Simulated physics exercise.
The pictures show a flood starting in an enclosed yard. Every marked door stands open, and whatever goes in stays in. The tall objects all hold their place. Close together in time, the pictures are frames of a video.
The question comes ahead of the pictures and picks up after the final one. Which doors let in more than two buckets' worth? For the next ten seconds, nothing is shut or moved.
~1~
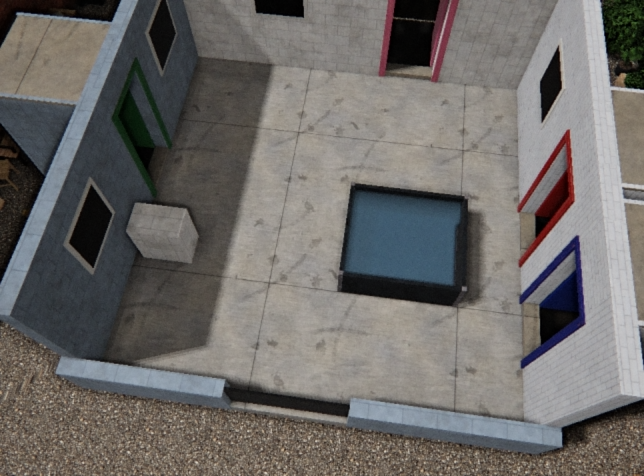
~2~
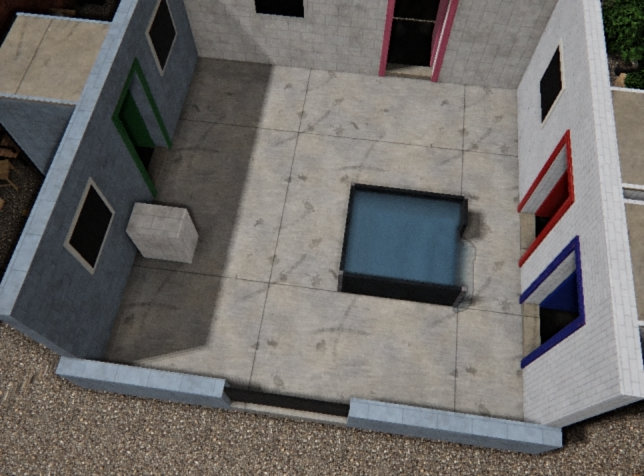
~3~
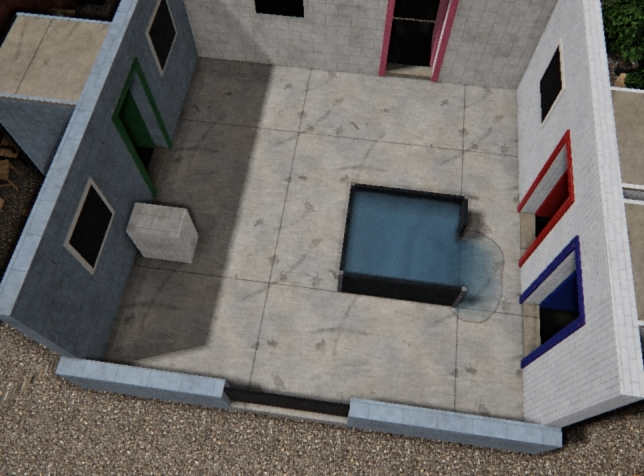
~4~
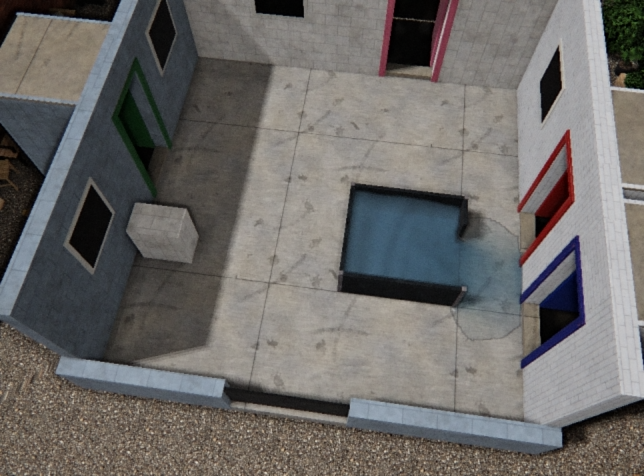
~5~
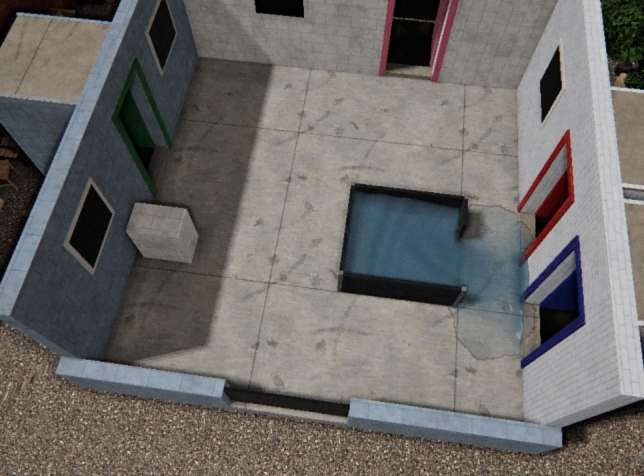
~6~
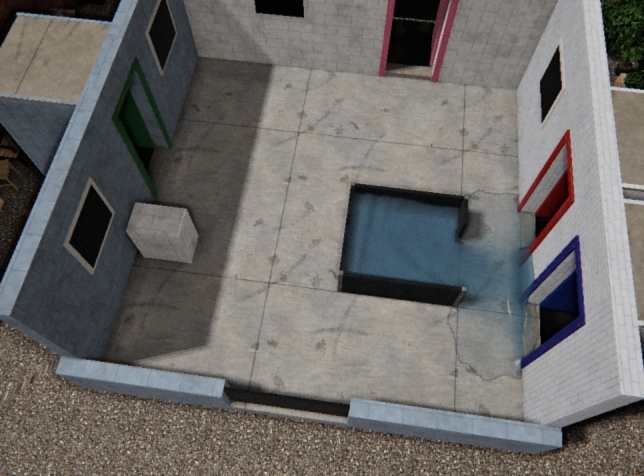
Green door - no; blue door - yes; pink door - no; red door - yes.
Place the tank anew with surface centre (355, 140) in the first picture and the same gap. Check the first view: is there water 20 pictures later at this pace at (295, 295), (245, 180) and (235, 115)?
In that order: Not reached, not reached, not reached.
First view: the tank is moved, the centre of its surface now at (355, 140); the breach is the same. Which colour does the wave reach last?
The green-painted one comes last.
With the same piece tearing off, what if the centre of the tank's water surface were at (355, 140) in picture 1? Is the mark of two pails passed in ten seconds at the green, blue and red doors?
Here's what I see: The green door never reaches it, while the blue door never reaches it and the red door gets beyond it.
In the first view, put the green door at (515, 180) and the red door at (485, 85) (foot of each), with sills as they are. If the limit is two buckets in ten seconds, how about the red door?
What follows is that the red door gets beyond it.
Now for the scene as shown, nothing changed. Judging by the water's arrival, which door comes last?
The green door.
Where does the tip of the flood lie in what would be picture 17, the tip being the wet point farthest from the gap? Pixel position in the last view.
At roughly (511, 95).
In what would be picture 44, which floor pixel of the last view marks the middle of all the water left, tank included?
The centre of mass sits at about (371, 250).
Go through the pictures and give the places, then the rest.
The first picture shows still water in the open tank at (405, 237).
In the second picture, the front is at a hidden place, out from the gap at (456, 268).
In the third picture, the front is at (495, 249), out from the gap at (455, 268).
In the fourth picture, water pours out at (455, 269) and has run to (517, 242).
In the fifth picture, the front is at (516, 220), out from the gap at (455, 268).
In the sixth picture, water pours out at (455, 268) and has run to (516, 201).
A moment on, water covers 10 % of the floor; the green door not reached, the blue door over two buckets in, the pink door not reached, the red door over two buckets in.
Next, water covers 20 % of the floor; the green door not reached, the blue door far over two buckets in, the pink door not reached, the red door far over two buckets in.
Then, water covers 40 % of the floor; the green door not reached, the blue door far over two buckets in, the pink door wet at the sill, nothing in, the red door far over two buckets in.
Later, water covers 70 % of the floor; the green door not reached, the blue door far over two buckets in, the pink door wet at the sill, nothing in, the red door far over two buckets in.
In the end, water covers 90 % of the floor; the green door wet at the sill, nothing in, the blue door far over two buckets in, the pink door wet at the sill, nothing in, the red door far over two buckets in.
